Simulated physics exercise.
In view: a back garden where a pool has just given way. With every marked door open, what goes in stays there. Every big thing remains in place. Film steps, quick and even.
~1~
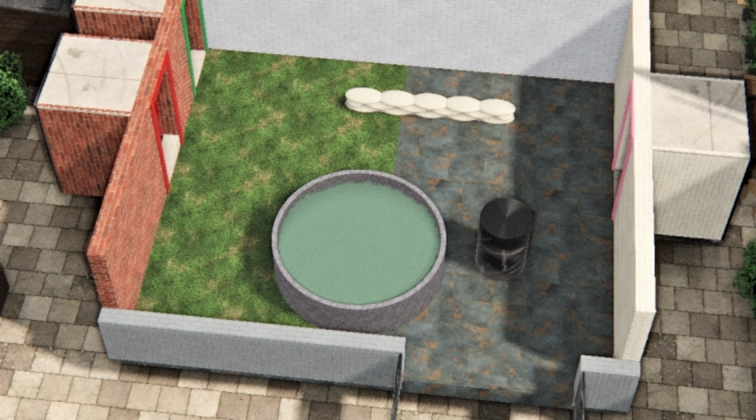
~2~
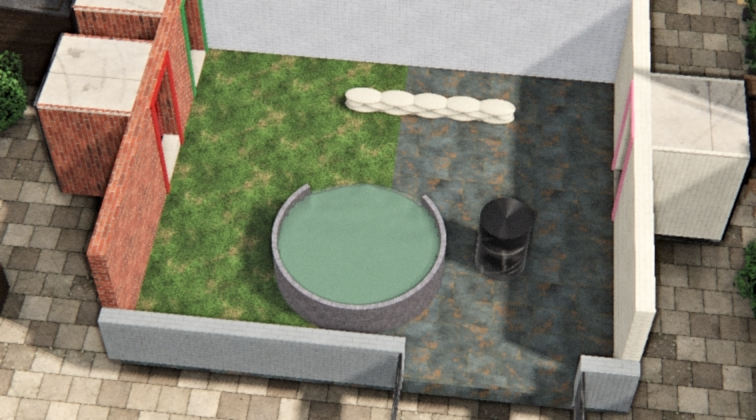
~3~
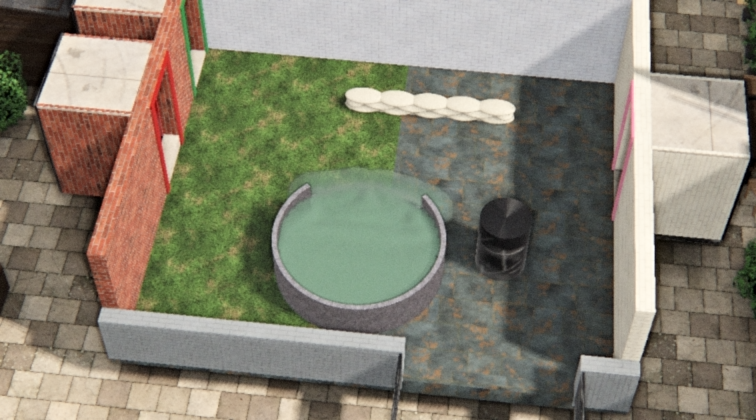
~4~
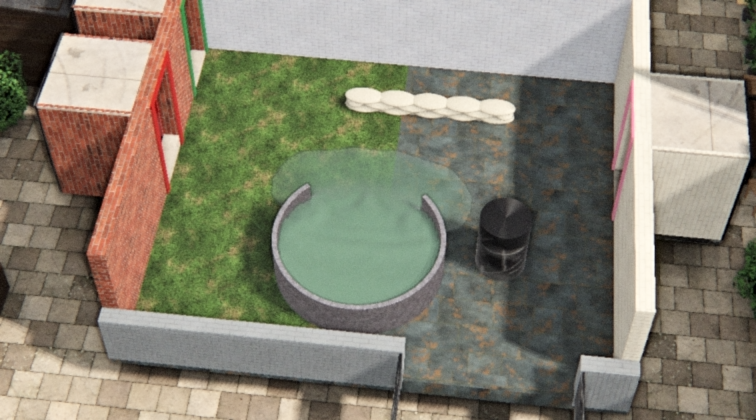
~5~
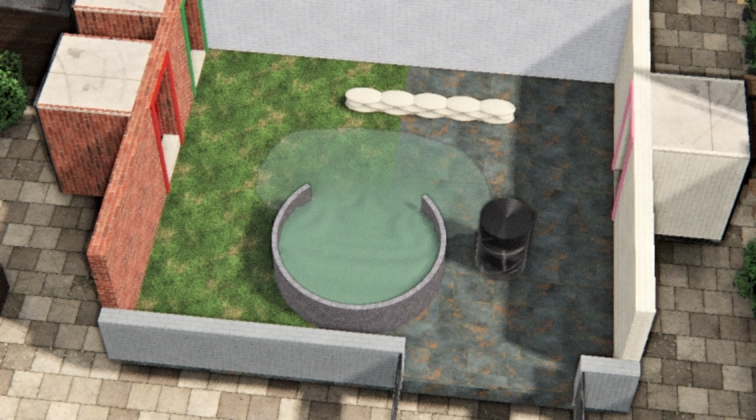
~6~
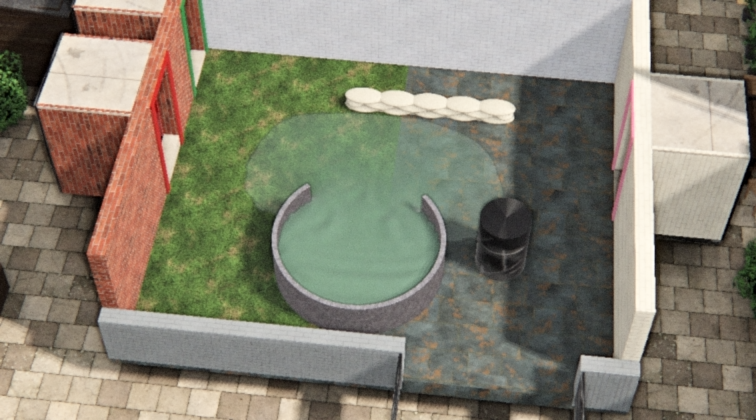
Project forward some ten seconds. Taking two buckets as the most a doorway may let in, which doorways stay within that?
The pink door goes over it, the green door goes over it, the red door stays within it.
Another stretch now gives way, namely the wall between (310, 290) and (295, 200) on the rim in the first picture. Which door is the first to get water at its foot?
Answer: The red-painted one.
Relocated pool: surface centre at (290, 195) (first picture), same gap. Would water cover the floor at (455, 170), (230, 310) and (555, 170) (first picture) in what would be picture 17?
Result: Inundated; spared; inundated.
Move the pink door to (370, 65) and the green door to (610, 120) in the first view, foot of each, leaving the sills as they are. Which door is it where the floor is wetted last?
The red door is last.
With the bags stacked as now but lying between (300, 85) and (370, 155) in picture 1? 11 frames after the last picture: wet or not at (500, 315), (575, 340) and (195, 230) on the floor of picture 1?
First point still bare, second still bare, third still bare.
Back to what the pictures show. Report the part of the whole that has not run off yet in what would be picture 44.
About 90 per cent.
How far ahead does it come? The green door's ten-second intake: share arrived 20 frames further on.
Working it through, I arrive at 30 %.
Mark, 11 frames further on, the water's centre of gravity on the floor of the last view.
Centre: Close to (376, 188).
A moment on, water covers 30 % of the floor; the pink door not reached, the green door not reached, the red door not reached.
Next, water covers 40 % of the floor; the pink door not reached, the green door not reached, the red door not reached.
Then, water covers 55 % of the floor; the pink door over two buckets in, the green door over two buckets in, the red door wet at the sill, nothing in.
Later, water covers 80 % of the floor; the pink door far over two buckets in, the green door far over two buckets in, the red door wet at the sill, nothing in.
In the end, water covers 95 % of the floor; the pink door far over two buckets in, the green door far over two buckets in, the red door wet at the sill, nothing in.
